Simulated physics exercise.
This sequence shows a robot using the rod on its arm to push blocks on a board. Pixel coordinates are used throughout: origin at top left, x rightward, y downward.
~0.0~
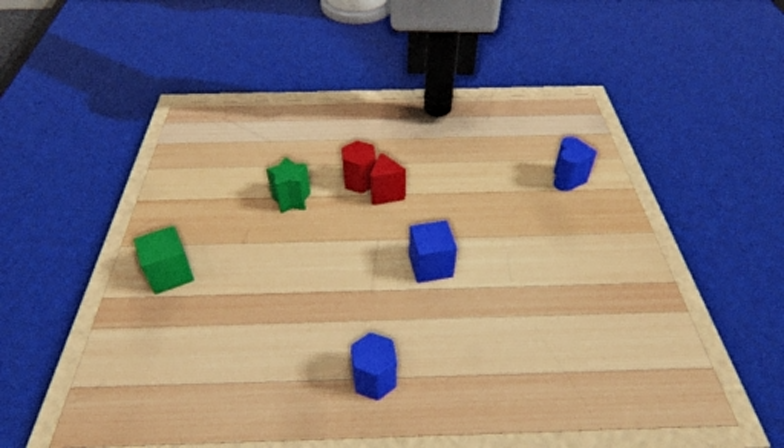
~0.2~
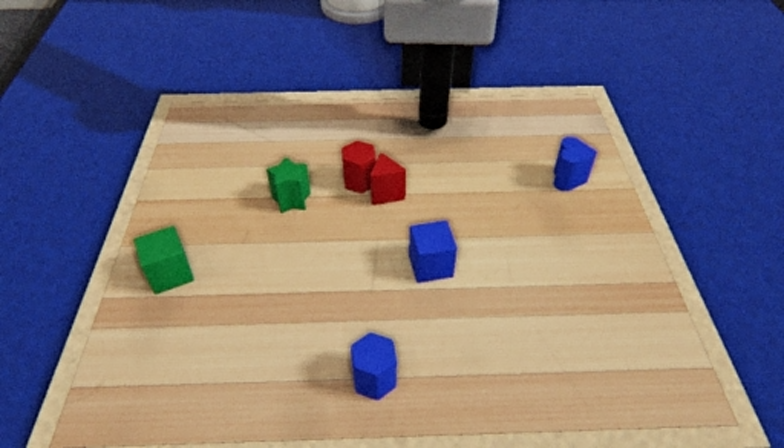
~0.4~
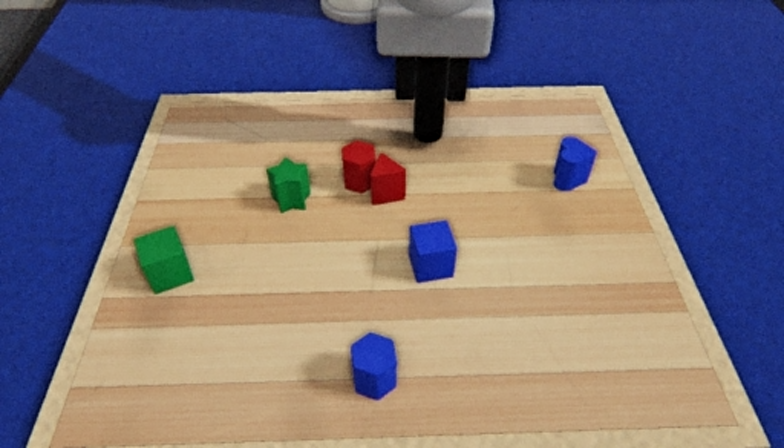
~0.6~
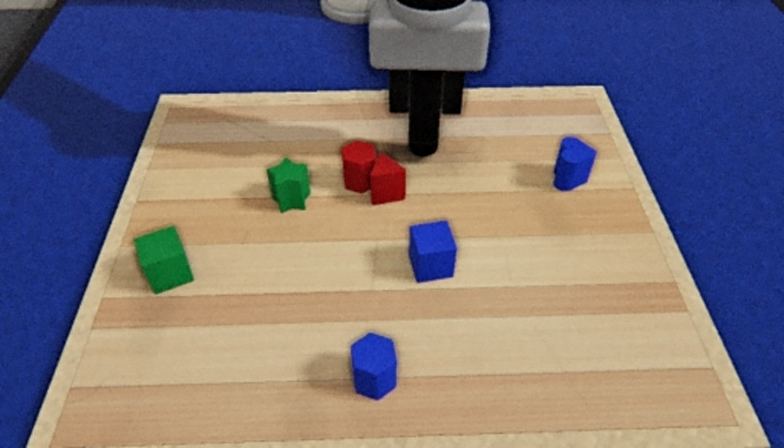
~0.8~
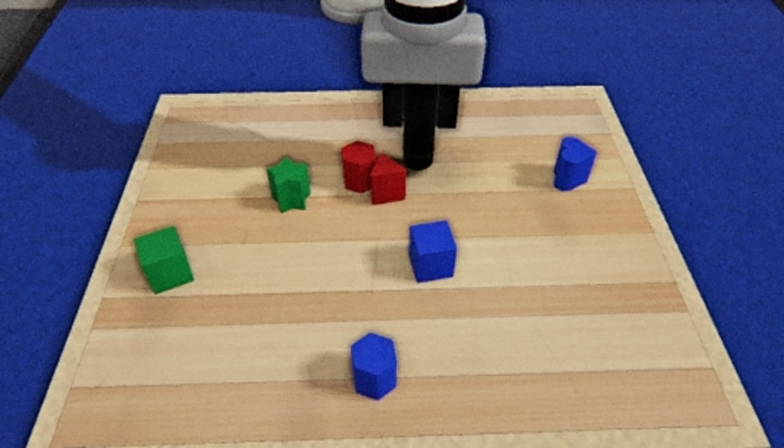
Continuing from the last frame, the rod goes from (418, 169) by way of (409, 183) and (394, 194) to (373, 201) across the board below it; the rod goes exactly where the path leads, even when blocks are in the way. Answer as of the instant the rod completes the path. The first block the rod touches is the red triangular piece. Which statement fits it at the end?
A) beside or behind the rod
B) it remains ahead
B: It remains ahead.
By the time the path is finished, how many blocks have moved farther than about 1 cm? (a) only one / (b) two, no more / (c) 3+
Option a.
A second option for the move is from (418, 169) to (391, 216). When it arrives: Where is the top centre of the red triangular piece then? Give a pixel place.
When the path ends, it will be at (362, 180).
What follows on the original path. Halfway along, rod at (402, 182); red triangular piece at (378, 169), turned 15° clockwise.
At the end, rod at (372, 193); red hexagonal block still; red triangular piece at (347, 182), turned 10° clockwise.
